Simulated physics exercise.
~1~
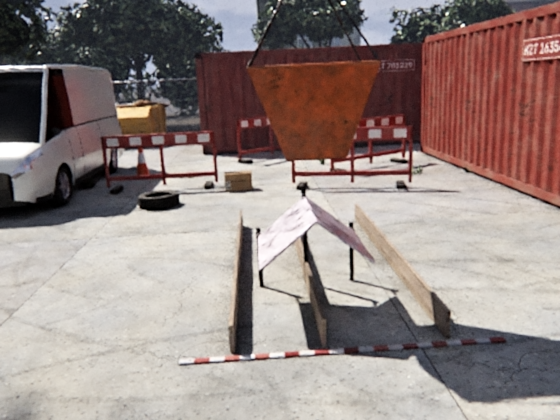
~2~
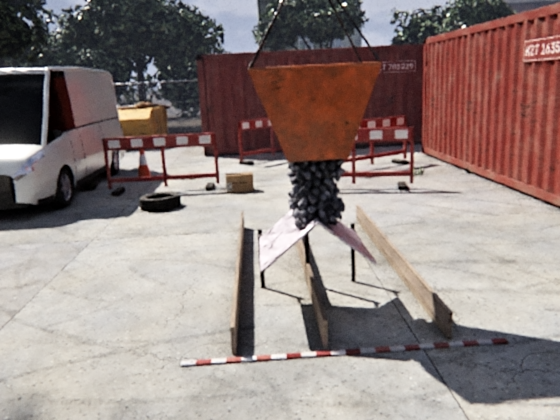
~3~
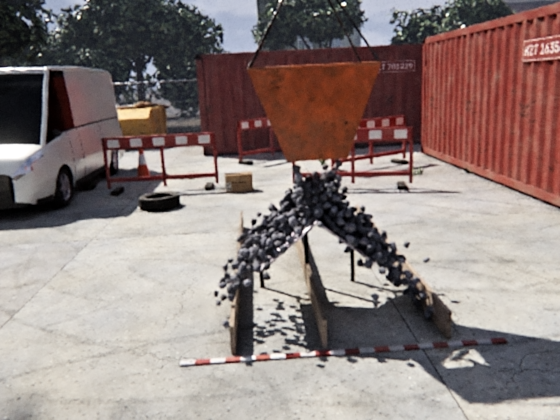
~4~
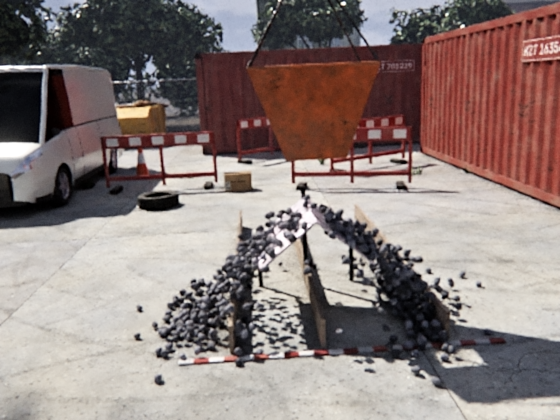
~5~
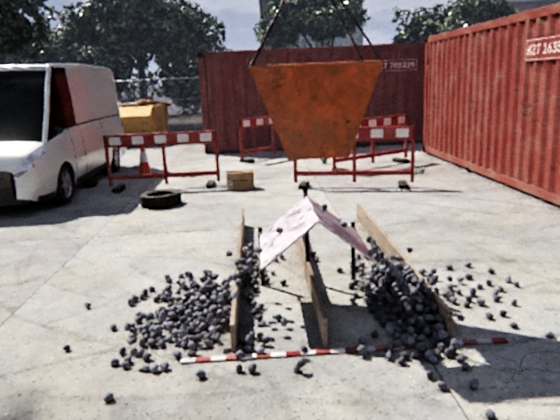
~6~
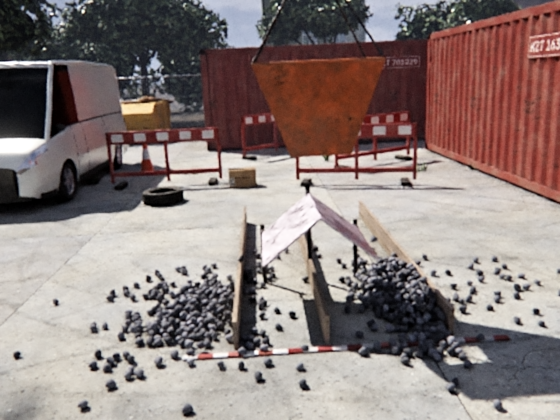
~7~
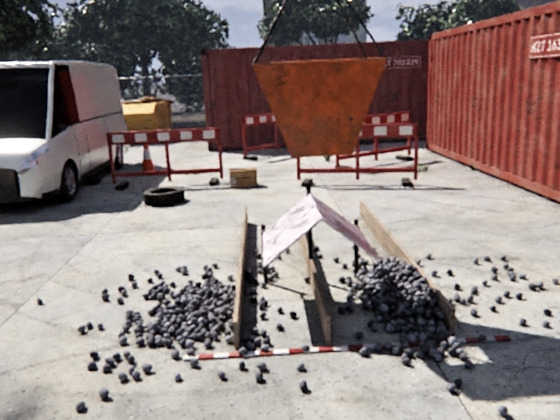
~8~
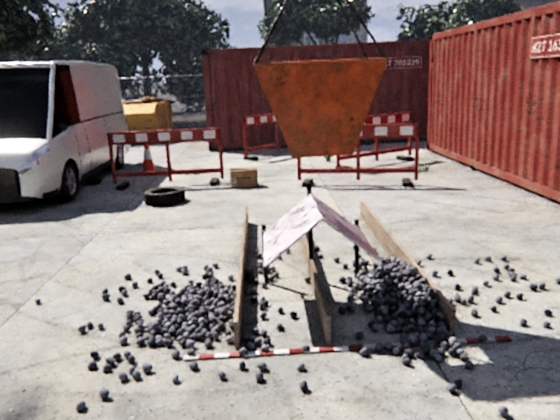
A large red shipping container stands on the right of a sunlit concrete yard, seen from slightly above, with another behind, a white van on the left and red and white barriers between. In the centre, a rusty orange skip hangs over a pale, peaked steel plate and three wooden boards, with a striped staff in front. Dark stones pour from the skip onto the peak and split down both slopes. They spill over the boards and scatter across the ground. The skip ends empty, with the largest heap in the right bay, another left of the boards and few stones in the left bay.
